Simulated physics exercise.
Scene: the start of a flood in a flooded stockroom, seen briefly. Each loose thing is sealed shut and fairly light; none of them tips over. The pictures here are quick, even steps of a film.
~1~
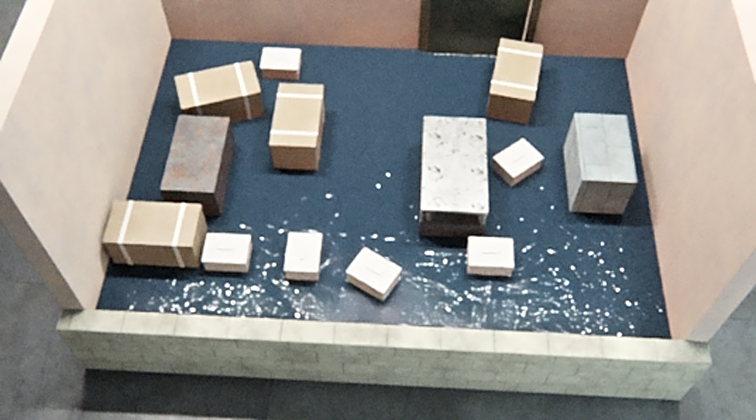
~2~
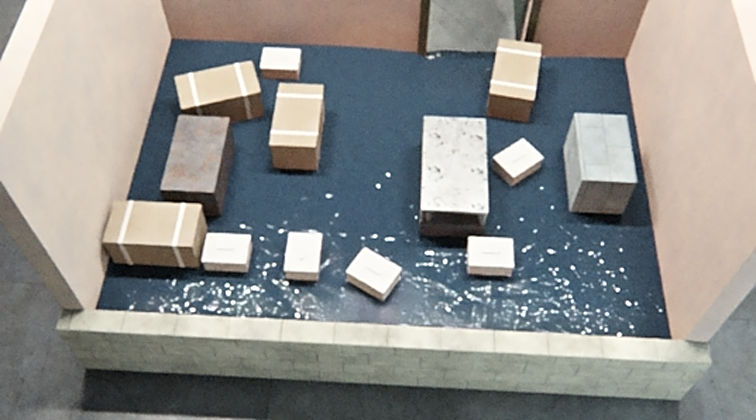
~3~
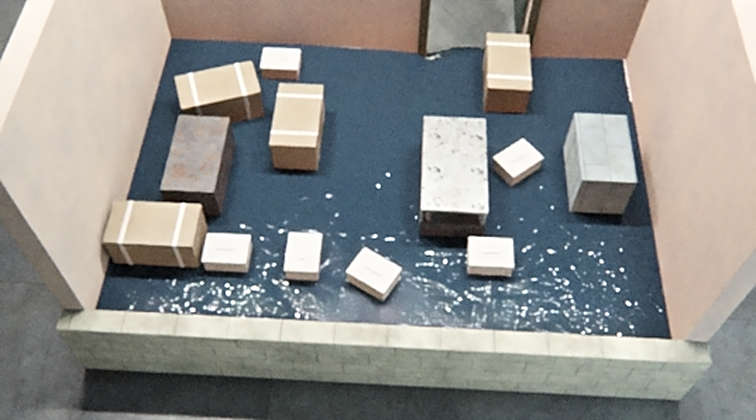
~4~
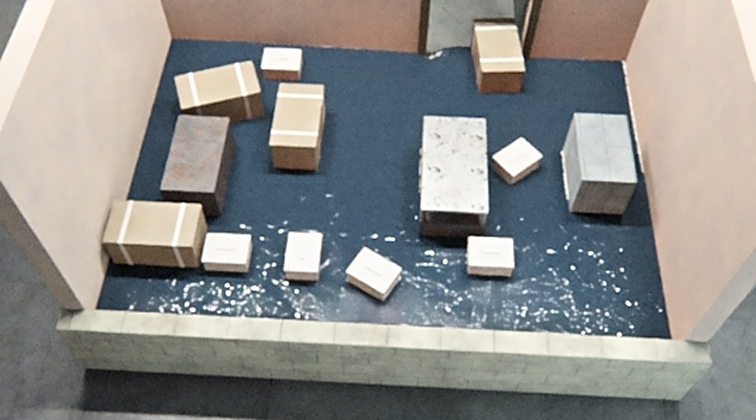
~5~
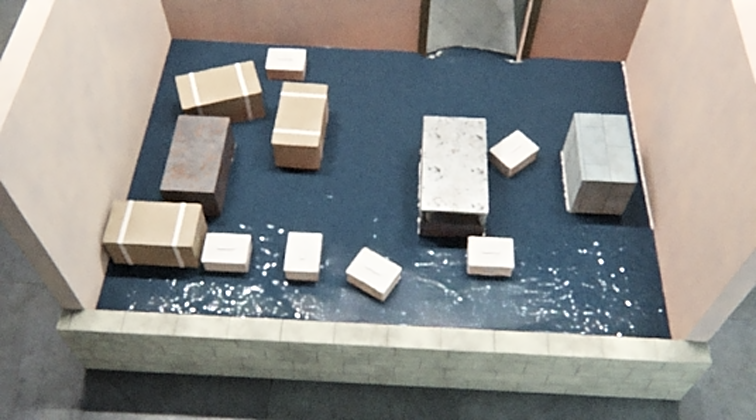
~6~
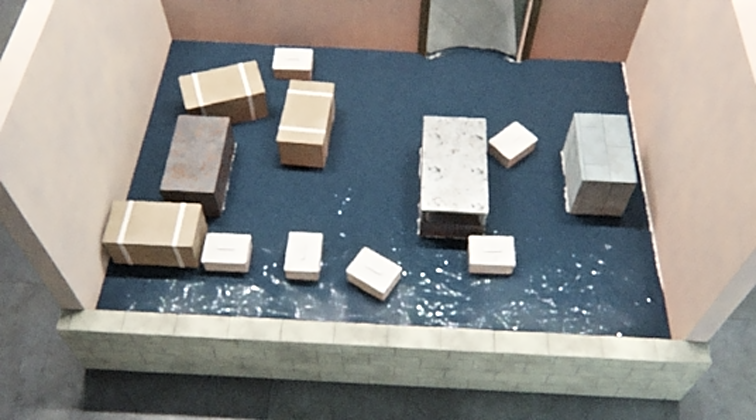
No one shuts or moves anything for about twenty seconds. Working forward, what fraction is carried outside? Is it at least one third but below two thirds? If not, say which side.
Yes: Mid range.
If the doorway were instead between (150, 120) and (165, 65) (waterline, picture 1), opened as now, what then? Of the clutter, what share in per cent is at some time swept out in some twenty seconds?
It should be close to 30 per cent.
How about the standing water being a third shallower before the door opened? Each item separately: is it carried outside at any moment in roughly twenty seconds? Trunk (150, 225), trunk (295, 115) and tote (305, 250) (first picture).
Log - object 1: Still there; object 2: Lost; object 3: Still there.
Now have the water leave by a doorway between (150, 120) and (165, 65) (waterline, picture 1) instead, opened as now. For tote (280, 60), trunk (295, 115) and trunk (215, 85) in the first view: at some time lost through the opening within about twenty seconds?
Taking them in turn, the first is flushed away, the second is flushed away and the third is flushed away.
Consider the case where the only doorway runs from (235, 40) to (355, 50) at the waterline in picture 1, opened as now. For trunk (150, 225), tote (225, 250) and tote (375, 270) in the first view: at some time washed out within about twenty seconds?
Lab log - 1: Retained; 2: Escaped; 3: Escaped.
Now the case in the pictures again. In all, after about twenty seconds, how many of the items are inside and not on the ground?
The count comes to 4.
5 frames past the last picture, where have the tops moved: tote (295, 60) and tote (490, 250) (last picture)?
Around (331, 55) and (513, 226).
A moment on, 1 of 10 are out; 9 afloat.
Next, 3 of 10 are out; 7 afloat.
Later, 5 of 10 are out; 5 afloat.
In the end, 6 of 10 are out; 4 afloat.
